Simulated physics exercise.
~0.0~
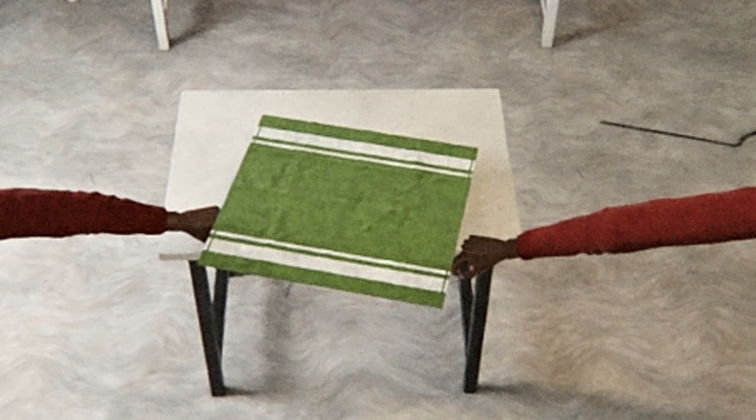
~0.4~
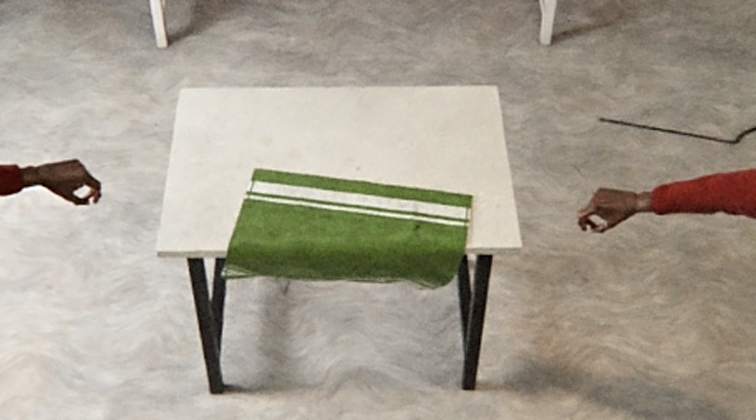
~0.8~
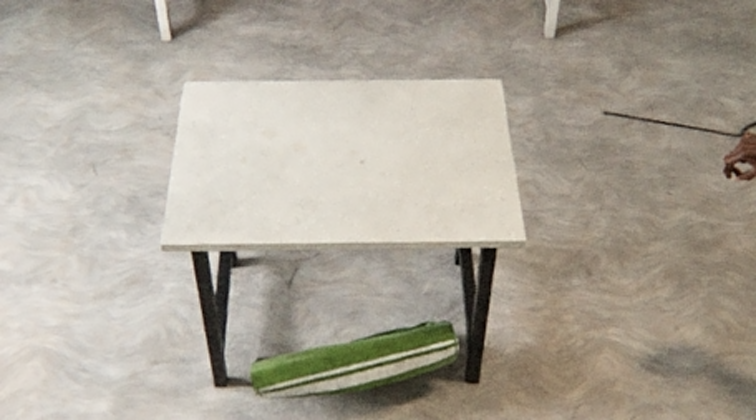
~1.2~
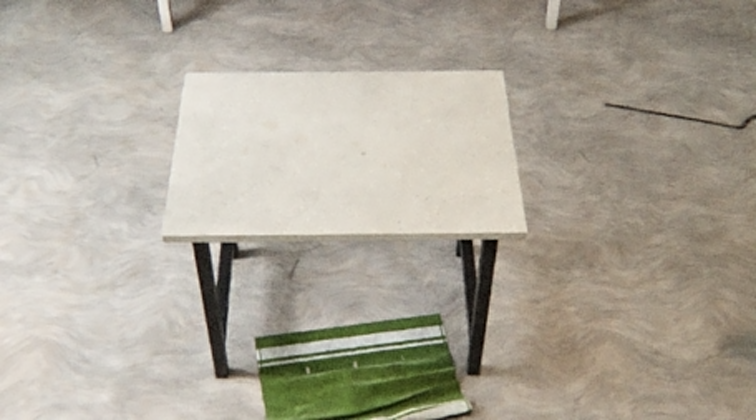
Two hands in red sleeves let go of a green tea towel with white stripes partly over the near edge of a pale side table, and it slid off the front, landing crumpled on the floor below as the hands moved away.
